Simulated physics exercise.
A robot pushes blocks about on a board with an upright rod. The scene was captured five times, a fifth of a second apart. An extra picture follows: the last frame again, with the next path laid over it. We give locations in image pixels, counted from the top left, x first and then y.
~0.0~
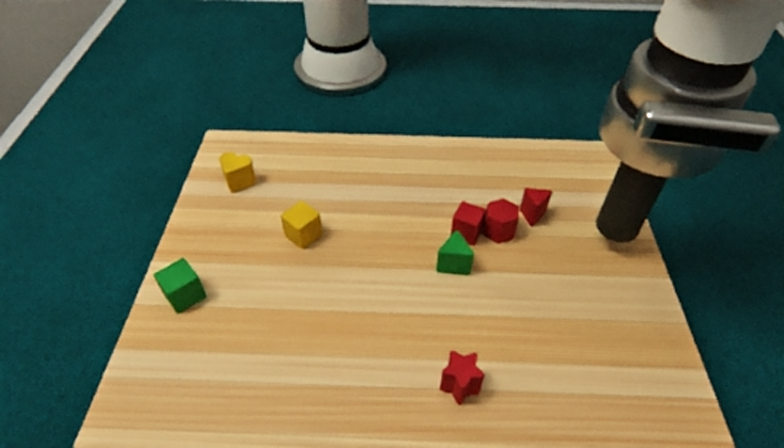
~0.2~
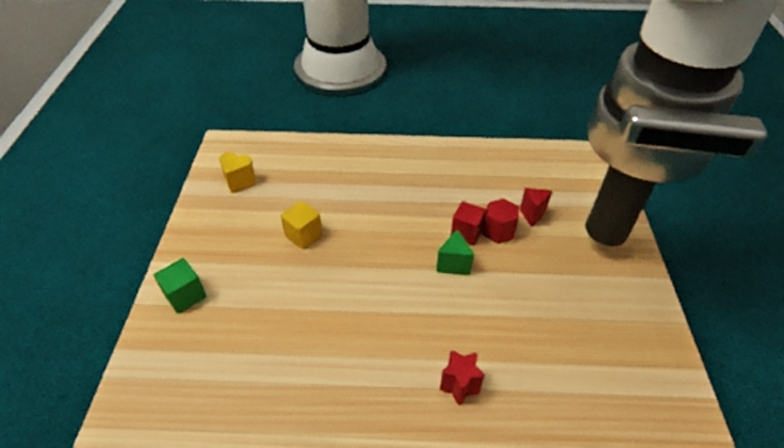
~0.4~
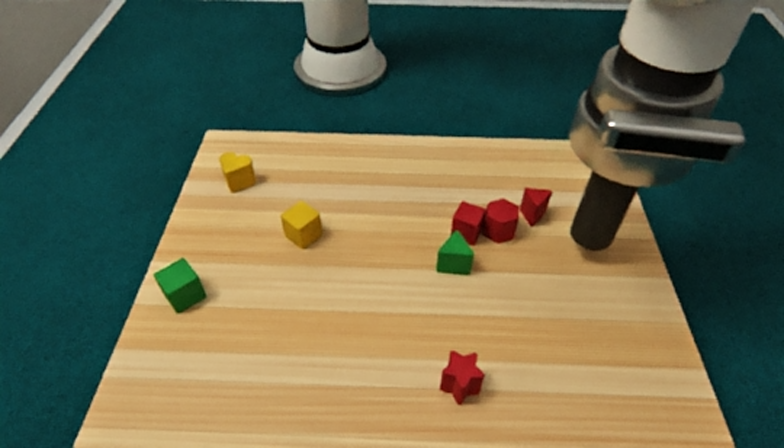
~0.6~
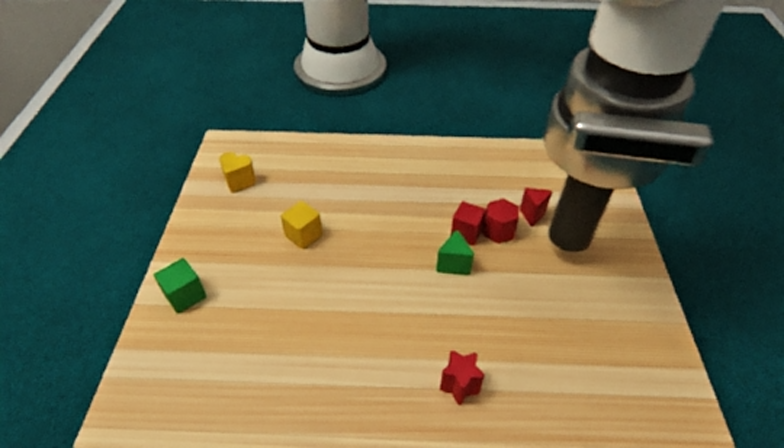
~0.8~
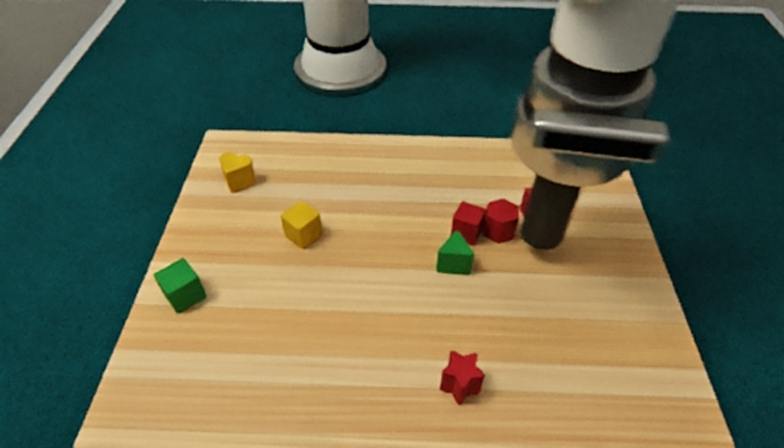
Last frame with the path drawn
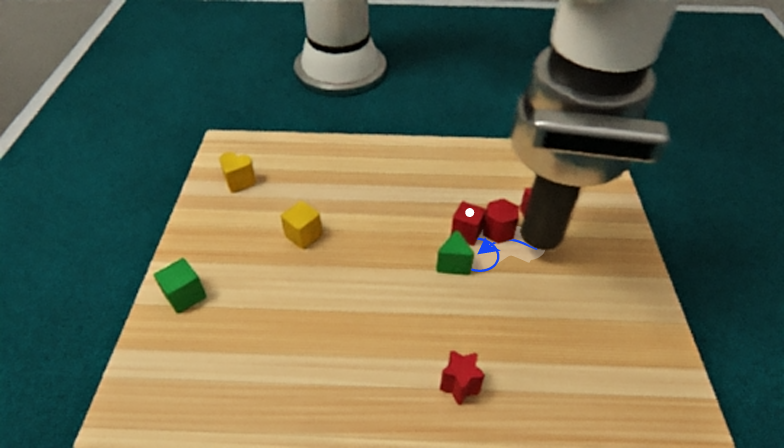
A pale striped wooden board lies on a dark green surface, seen from above at an angle by a camera that stays still. A yellow heart, yellow block and green block sit on the left, a red star near the front, and a green triangle beside three red blocks right of centre. The robot arm slides its dark upright rod steadily leftward from the right edge, partly covering the red triangular block, while the pieces stay put.
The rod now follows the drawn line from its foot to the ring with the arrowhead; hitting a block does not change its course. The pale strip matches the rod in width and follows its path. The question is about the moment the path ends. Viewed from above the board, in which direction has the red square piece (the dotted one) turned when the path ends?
Counterclockwise rotation.
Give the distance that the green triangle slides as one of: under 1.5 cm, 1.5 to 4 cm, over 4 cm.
The answer here is less than 1.5 cm.
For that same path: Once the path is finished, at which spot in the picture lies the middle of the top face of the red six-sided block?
Its top centre lands on (478, 199).
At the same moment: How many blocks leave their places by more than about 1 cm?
Two blocks.
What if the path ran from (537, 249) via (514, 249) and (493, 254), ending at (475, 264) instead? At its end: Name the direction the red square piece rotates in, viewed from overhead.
The block spins anticlockwise.
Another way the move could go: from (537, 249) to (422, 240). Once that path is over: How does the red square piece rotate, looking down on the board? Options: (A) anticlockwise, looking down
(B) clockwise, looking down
A.
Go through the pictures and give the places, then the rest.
Tip of the rod at (617, 227), middles of tops, green triangle at (457, 245), red square piece at (470, 213), red six-sided block at (503, 210), in the first frame.
Rod at (606, 231), nothing pushed, in the second frame.
Rod at (591, 235), nothing pushed, in the third frame.
Rod at (569, 237), nothing pushed, in the fourth frame.
Rod at (541, 234), green triangle at (457, 245), red square piece at (470, 213), red six-sided block at (503, 210), in the fifth frame.
The line goes from (537, 249) via (515, 240) and (494, 243), ending at (477, 254); the dot is on the red square piece.
The first path, step by step. Halfway along, rod at (506, 225); red square piece at (456, 208), turned 55° anticlockwise; red six-sided block at (481, 199), turned 30° clockwise.
At the end, rod at (480, 240); green triangle unmoved; red square piece at (451, 208), turned 55° anticlockwise; red six-sided block at (478, 199), turned 45° clockwise.
